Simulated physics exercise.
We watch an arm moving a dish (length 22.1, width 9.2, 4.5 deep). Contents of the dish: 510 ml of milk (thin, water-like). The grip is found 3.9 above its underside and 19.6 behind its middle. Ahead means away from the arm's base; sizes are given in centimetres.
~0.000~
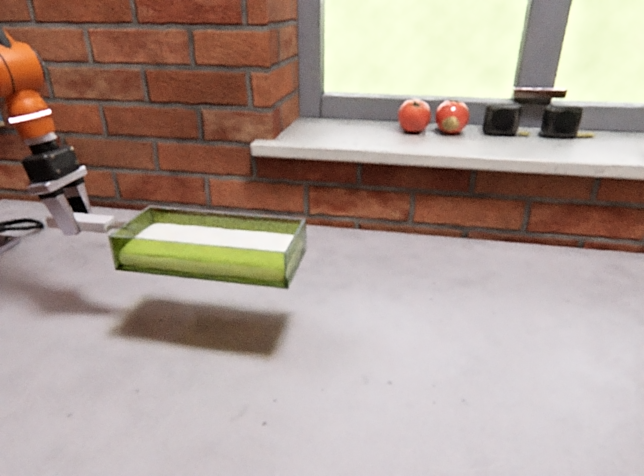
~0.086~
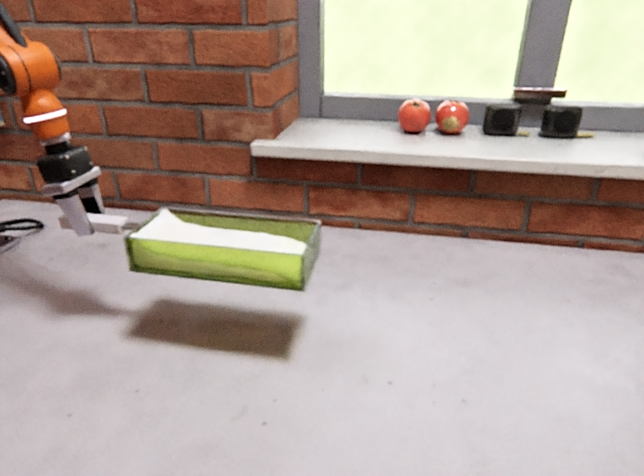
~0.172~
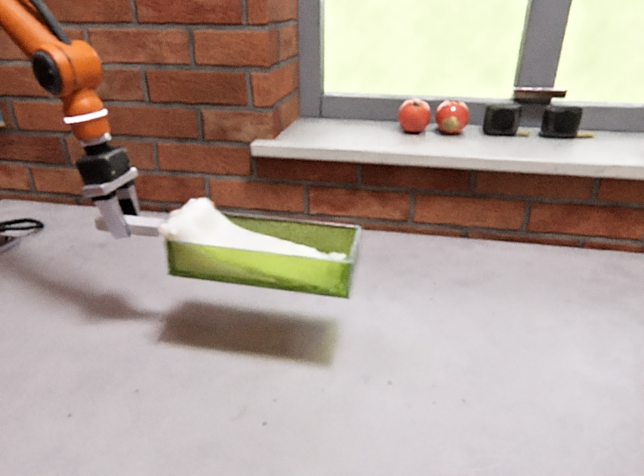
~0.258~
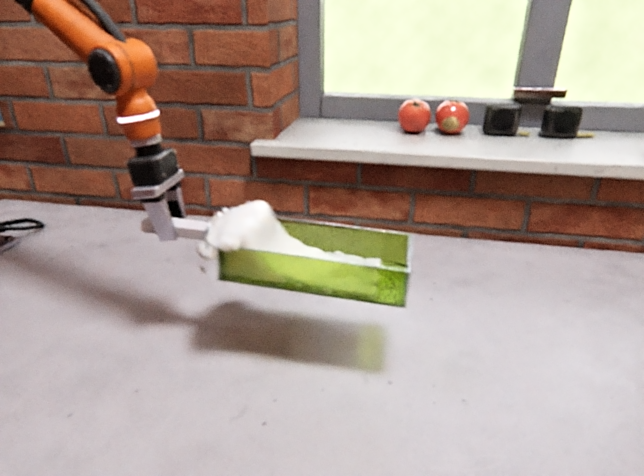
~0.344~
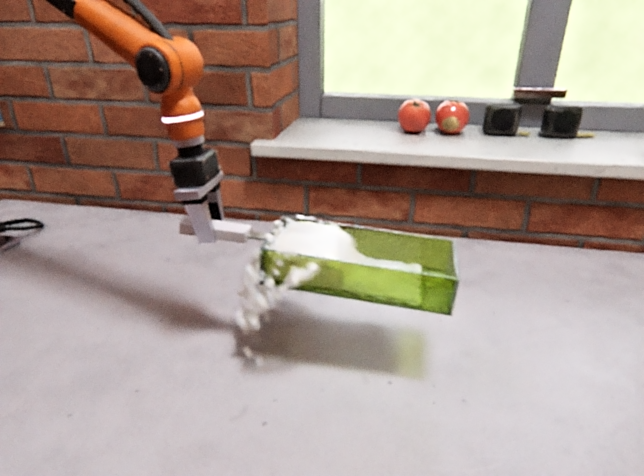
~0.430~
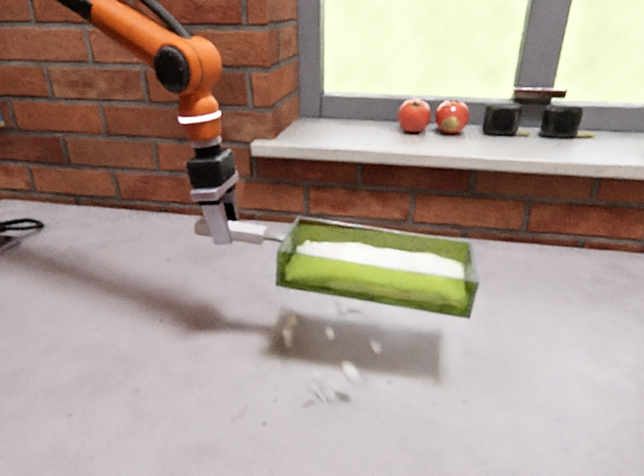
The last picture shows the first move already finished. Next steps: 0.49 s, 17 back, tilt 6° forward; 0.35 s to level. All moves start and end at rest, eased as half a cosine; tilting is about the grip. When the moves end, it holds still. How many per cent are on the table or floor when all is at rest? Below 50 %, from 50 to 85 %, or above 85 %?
From 50 to 85 %.
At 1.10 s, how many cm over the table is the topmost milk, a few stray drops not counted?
It reaches up to about 21 cm above the table.
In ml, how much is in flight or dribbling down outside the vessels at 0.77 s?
I'd say around 230 ml.
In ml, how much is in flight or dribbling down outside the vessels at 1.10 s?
Roughly 10 ml.
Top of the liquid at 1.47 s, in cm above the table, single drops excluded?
Max height: Around 15 cm.
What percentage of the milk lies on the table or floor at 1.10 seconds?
Around 65 %.
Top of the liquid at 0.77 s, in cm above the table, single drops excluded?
It reaches roughly 48 centimetres.
After 0.77 s, tilted 6° forward, liquid up to 96 above the table; 185 ml in the dish, 85 ml on the table or floor, 235 ml in the air or running down outside.
After 1.10 s, tilted 3° forward, liquid up to 70 above the table; 320 ml on the table or floor, 180 ml in the dish, 10 ml in the air or running down outside.
After 1.47 s, level, liquid up to 16 above the table; 325 ml on the table or floor, 180 ml in the dish.
After 2.27 s, level, liquid up to 15 above the table; 330 ml on the table or floor, 180 ml in the dish.
At rest, 330 ml on the table or floor, 180 ml in the dish. That is 65 % on the table or floor.
